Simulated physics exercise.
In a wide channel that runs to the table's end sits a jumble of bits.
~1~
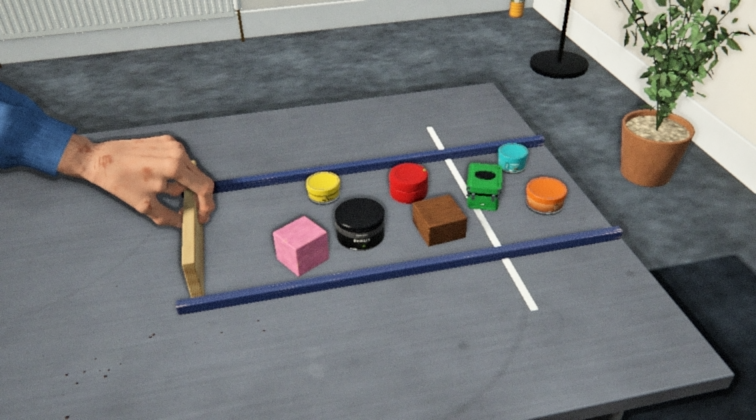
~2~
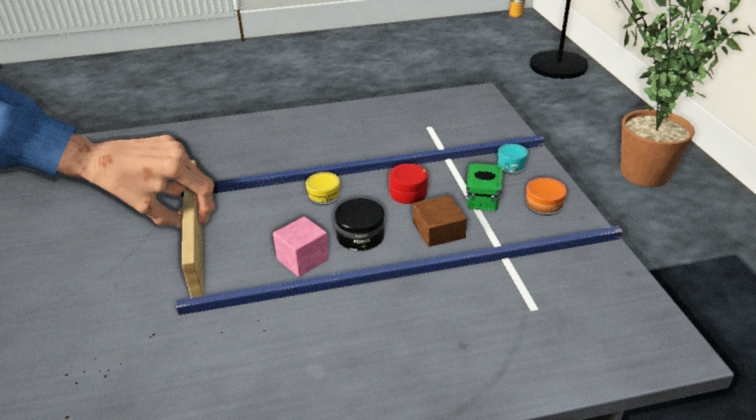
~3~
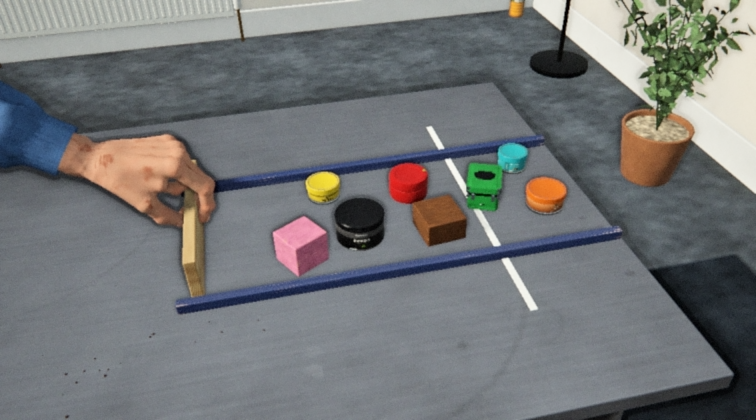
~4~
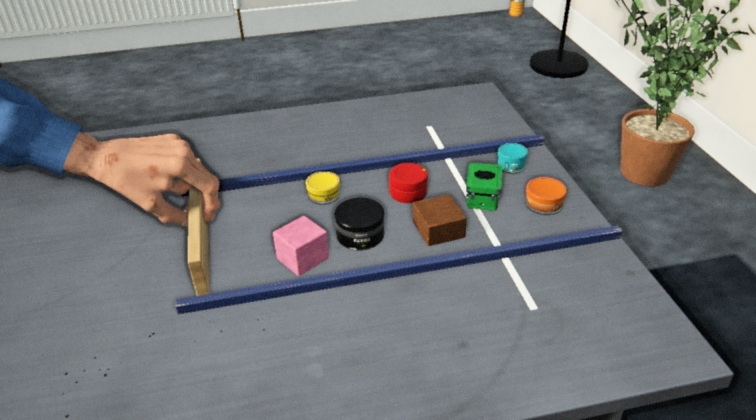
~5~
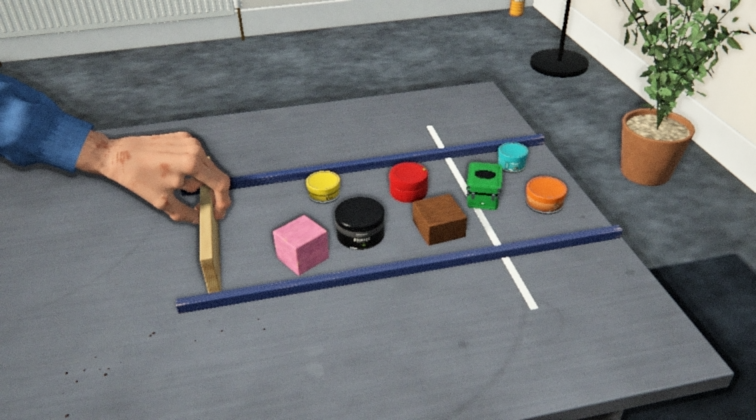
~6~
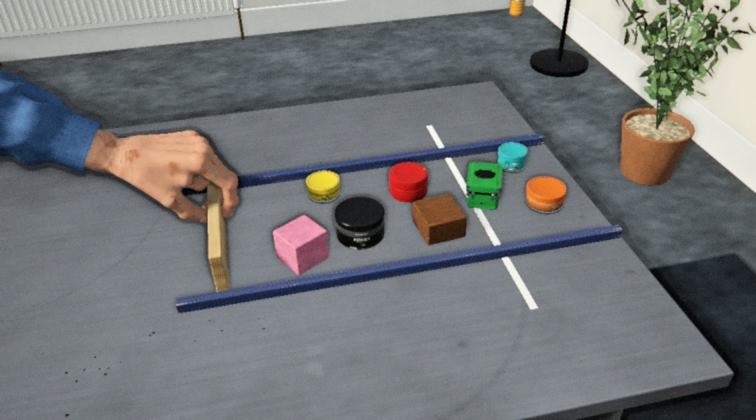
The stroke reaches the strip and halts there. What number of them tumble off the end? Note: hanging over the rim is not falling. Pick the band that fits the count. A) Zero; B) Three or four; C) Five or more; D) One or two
Zero (A).
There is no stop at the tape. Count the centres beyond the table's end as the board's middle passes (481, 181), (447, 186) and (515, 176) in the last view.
Counts by place: 0 / 0 / 1.
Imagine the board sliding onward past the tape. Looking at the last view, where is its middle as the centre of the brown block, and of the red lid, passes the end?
About (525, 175), and about (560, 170) for the other.
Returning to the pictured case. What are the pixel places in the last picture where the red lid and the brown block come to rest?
The red lid at (484, 175), the brown block at (545, 206).
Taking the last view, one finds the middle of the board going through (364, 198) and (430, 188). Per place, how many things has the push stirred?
At the first place 4, at the second 6.
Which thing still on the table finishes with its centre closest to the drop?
That would be the orange pot.
Soon after, none off yet; orange pot at rest near (546, 195); turquoise tin at rest near (512, 157); green case at rest near (484, 186).
At rest, the number that fall off is zero.
